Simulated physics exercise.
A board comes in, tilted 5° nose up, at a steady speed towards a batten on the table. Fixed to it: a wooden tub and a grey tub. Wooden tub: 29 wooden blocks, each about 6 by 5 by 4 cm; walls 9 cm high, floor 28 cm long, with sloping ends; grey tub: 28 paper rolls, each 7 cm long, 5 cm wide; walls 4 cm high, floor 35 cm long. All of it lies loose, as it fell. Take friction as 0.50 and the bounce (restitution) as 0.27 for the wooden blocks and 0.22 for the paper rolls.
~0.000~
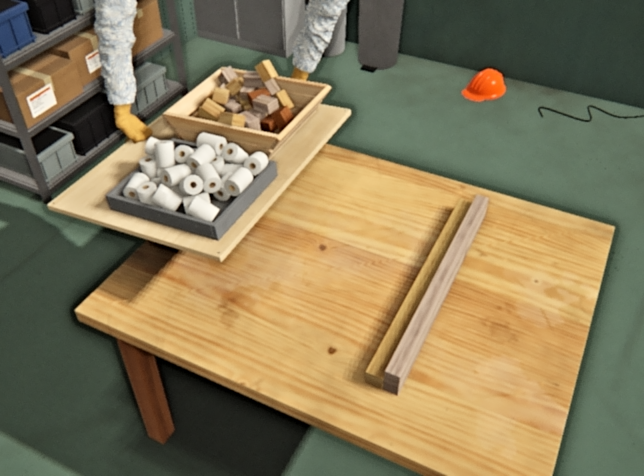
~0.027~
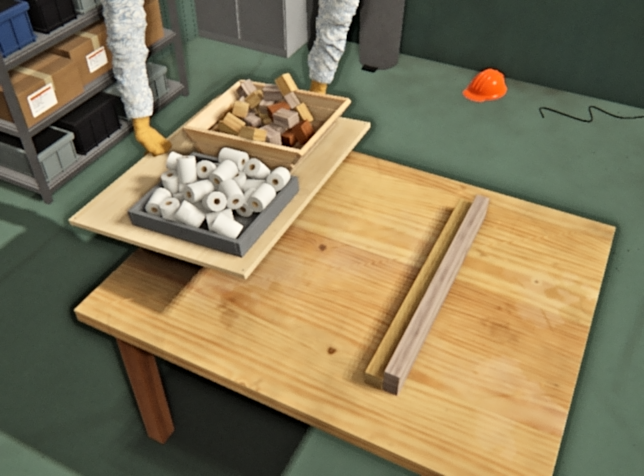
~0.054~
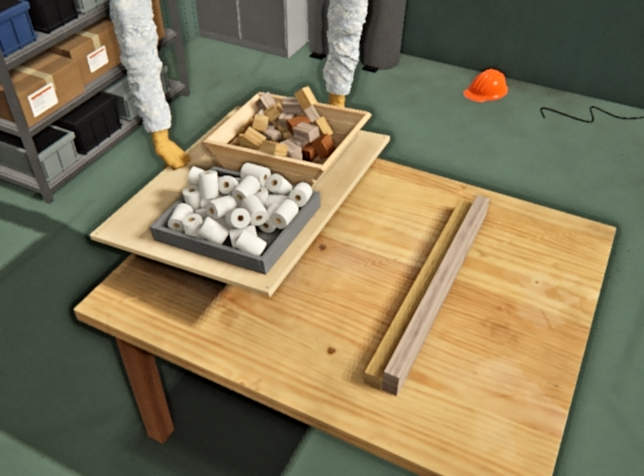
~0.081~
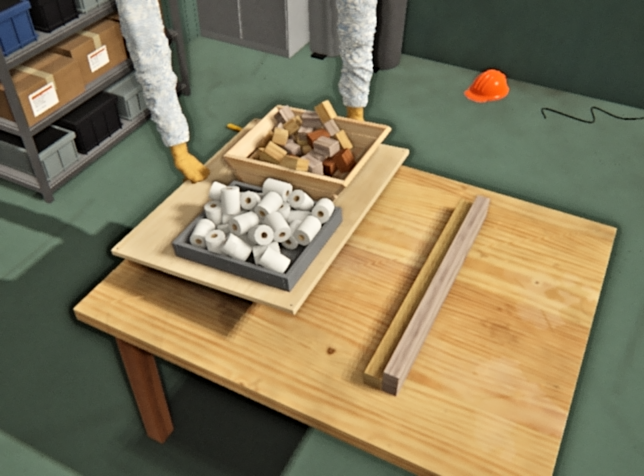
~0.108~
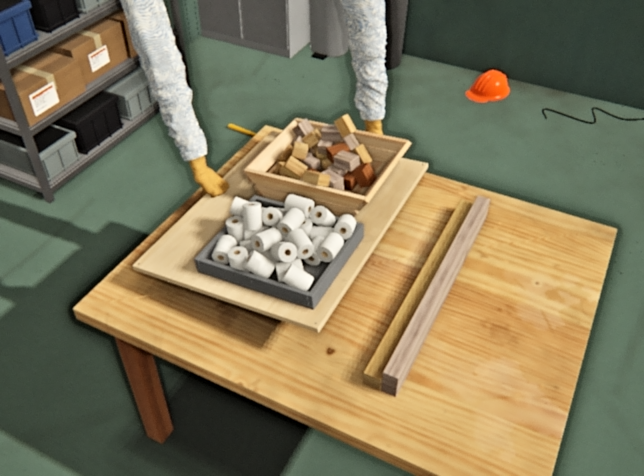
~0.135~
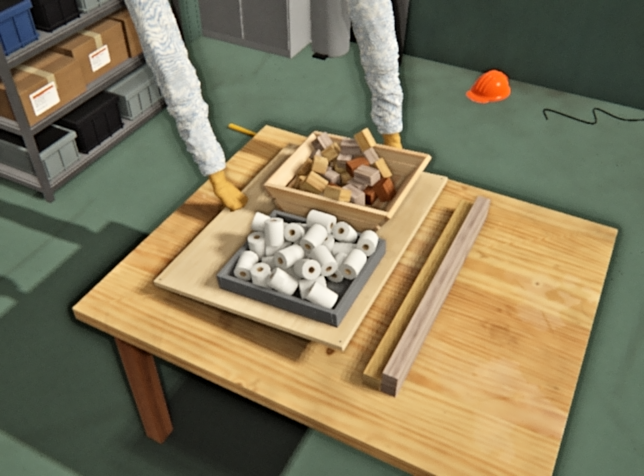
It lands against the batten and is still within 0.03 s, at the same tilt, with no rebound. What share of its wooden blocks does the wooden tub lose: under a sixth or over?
Out of the wooden tub go fewer than one in six of the wooden blocks.
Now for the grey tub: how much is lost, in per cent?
About: Grey tub 25 per cent.
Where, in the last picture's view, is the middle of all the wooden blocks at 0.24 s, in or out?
Around (397, 209).
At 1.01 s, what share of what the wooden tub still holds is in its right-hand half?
About 70 per cent.
After 0.16 s, it lands.
After 0.24 s, 0 of 29 out of the wooden tub and 1 of 28 out of the grey tub.
After 0.36 s, 2 of 29 out of the wooden tub and 6 of 28 out of the grey tub.
After 0.58 s, 2 of 29 out of the wooden tub and 7 of 28 out of the grey tub.
Final count (at 1.01 s), 2 of 29 out of the wooden tub and 7 of 28 out of the grey tub. Asked share, 2 of 29, 7 per cent.
